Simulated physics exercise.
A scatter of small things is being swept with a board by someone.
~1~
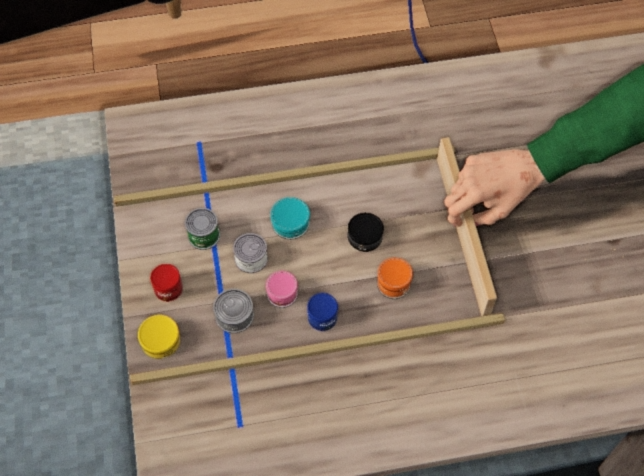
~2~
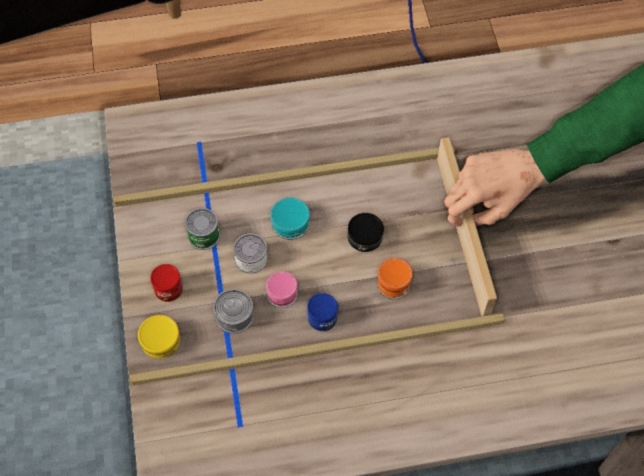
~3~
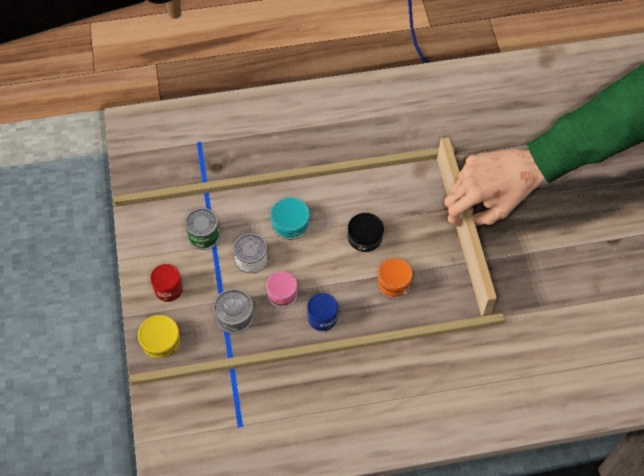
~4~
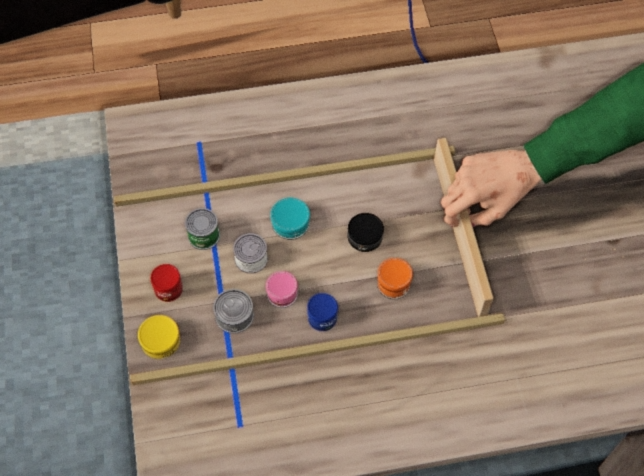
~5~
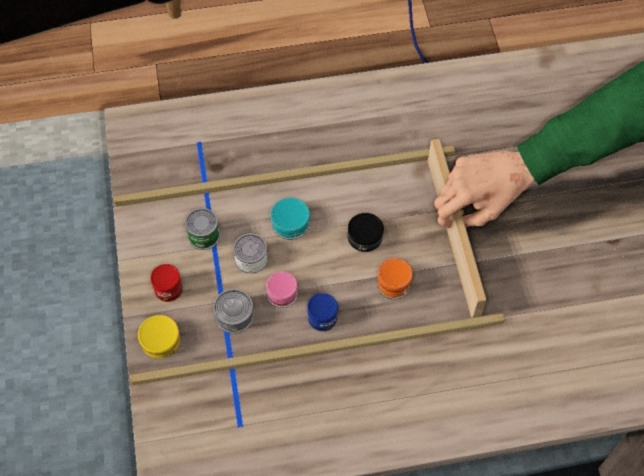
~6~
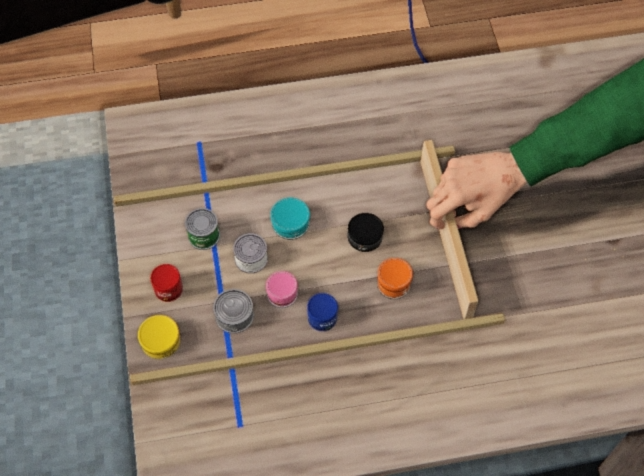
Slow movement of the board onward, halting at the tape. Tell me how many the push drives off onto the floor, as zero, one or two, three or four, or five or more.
It ends with no piece gone from the top.
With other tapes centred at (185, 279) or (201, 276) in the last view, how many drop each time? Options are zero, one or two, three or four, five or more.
Either one or two, then either one or two.
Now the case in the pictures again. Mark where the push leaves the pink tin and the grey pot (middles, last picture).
The first ends close to (188, 287), the second close to (176, 331).
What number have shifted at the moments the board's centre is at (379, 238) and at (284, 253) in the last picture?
Answer - first 2, then 7.
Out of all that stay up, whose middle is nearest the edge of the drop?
Result: Yellow tub.
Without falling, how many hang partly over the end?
That'd be 1.
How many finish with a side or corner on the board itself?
In total, 4.
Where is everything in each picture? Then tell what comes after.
Yellow tub (160, 337); red tub (167, 283); green tin (203, 229); board (465, 225); tape (218, 273), in the first frame.
Red tub (167, 283); black tub (365, 233), in the second frame.
Green tin (203, 229); turquoise pot (290, 219), in the third frame.
Yellow tub (160, 337); orange tin (394, 279), in the fourth frame.
Red tub (167, 283); blue tub (323, 313), in the fifth frame.
Yellow tub (160, 337); red tub (167, 283); green tin (203, 229); board (448, 227); tape (218, 273), in the sixth frame.
Early on, none off yet; yellow tub at rest near (160, 337); red tub at rest near (167, 283); green tin at rest near (203, 229).
Finally, the number that fall off is zero.
